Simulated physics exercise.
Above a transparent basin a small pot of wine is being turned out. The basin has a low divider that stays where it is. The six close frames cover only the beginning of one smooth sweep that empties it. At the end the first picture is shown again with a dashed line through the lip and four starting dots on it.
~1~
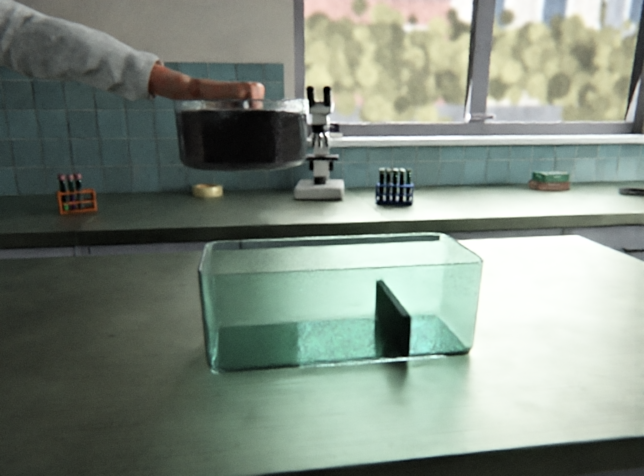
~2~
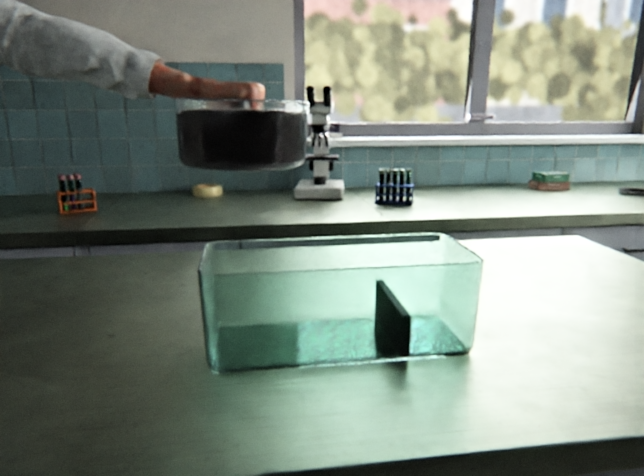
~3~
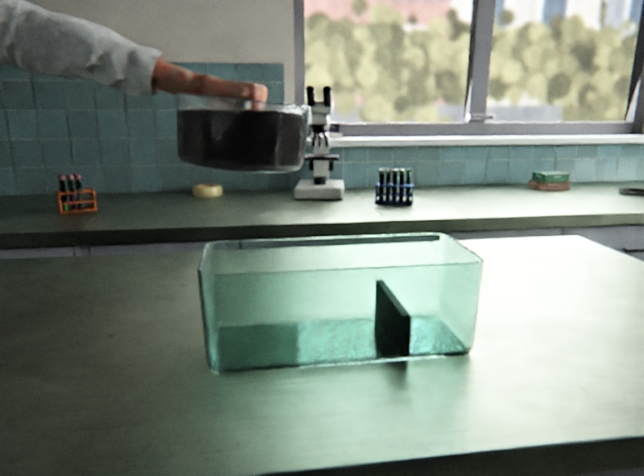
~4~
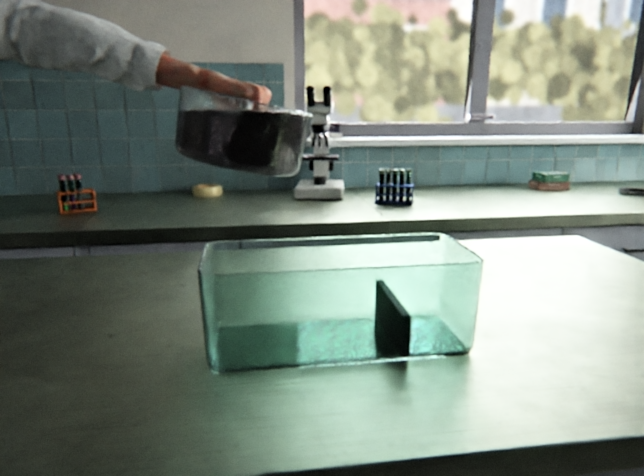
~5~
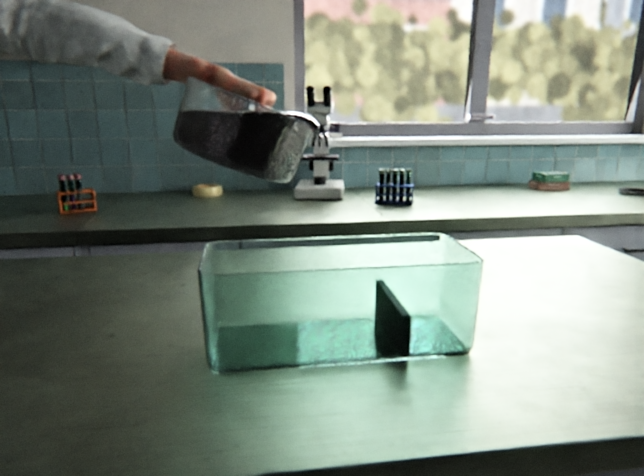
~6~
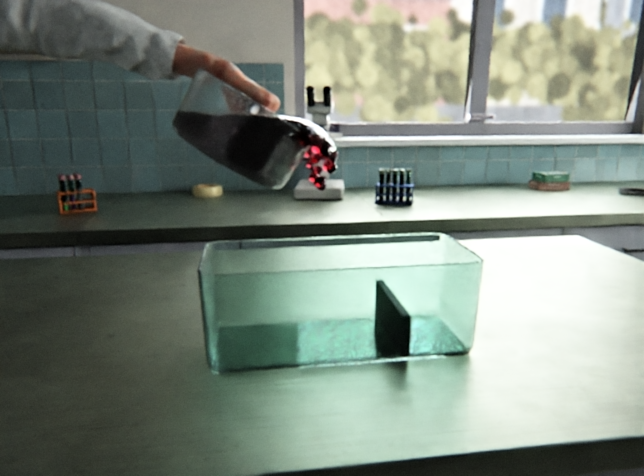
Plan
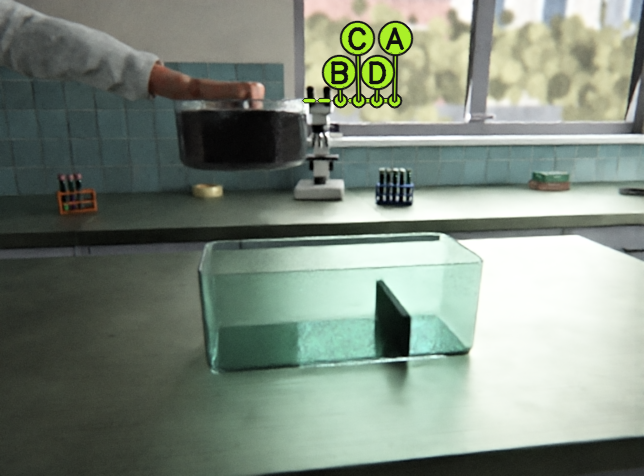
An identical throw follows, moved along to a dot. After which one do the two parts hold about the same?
Take B.
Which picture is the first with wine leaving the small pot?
In picture 5.
In lime, A at (394, 100); B at (340, 100); C at (358, 100); D at (376, 100).
Choosing A, about 32 % ends left of the wall and 66 % right of it.
Choosing B, about 47 % ends left of the wall and 52 % right of it.
Choosing C, about 35 % ends left of the wall and 64 % right of it.
Choosing D, about 33 % ends left of the wall and 67 % right of it.
